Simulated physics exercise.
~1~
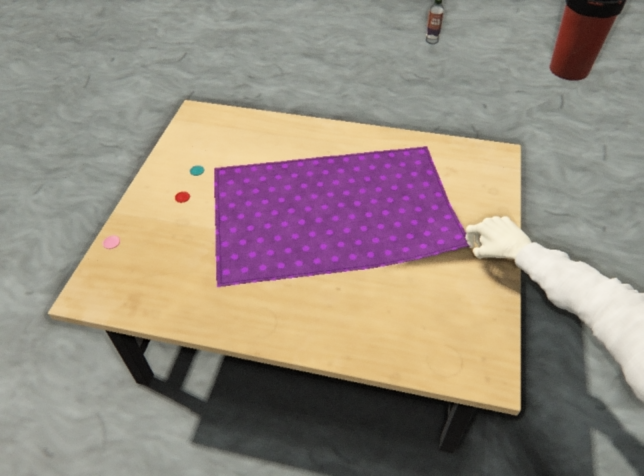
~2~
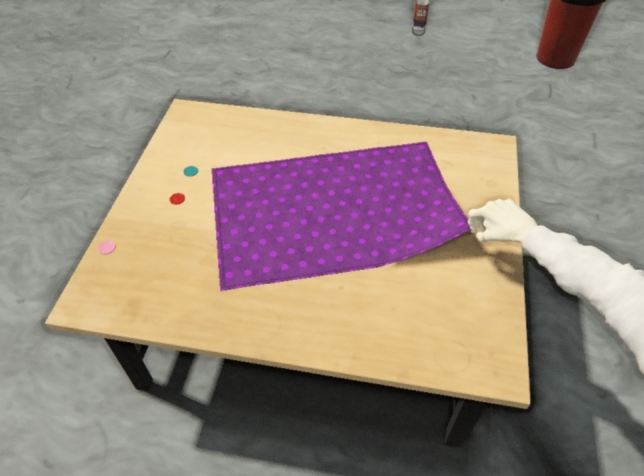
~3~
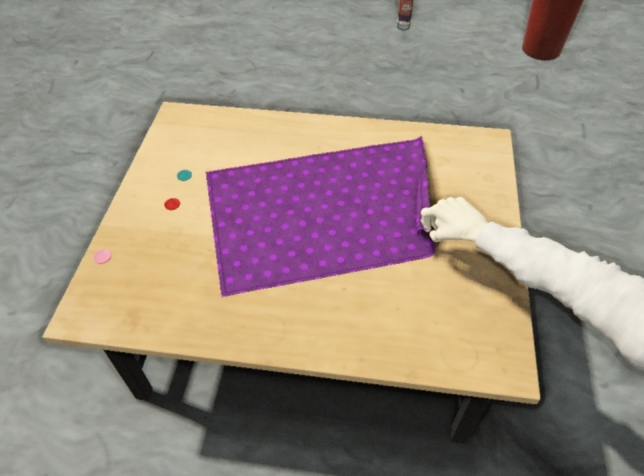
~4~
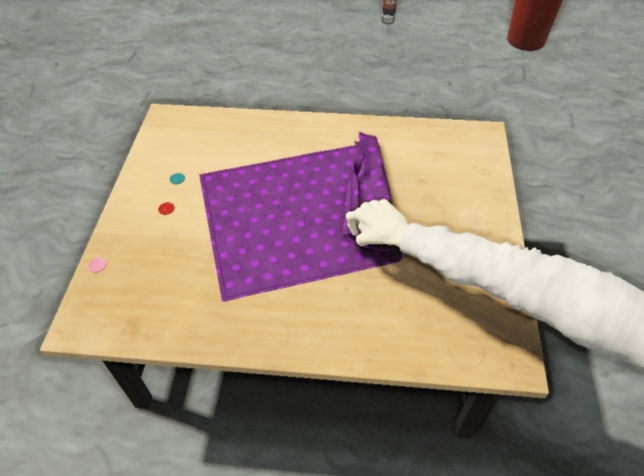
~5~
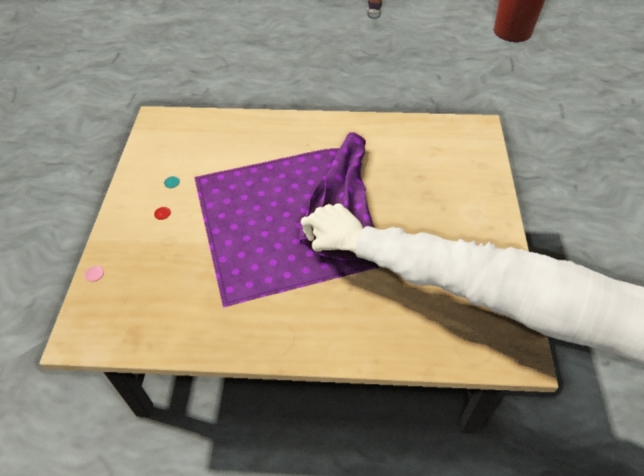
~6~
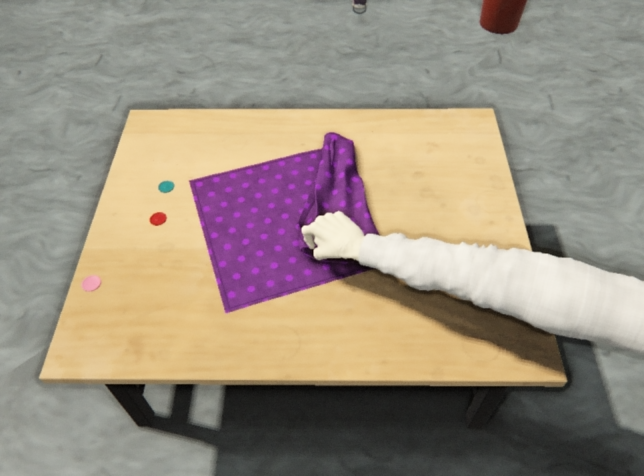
A purple dotted napkin on a wooden table is pinched at its right edge by a white-sleeved hand, lifted slightly and drawn left into a bunched fold, ending partly flat with the hand still on it, while the red, teal and pink discs stay uncovered.
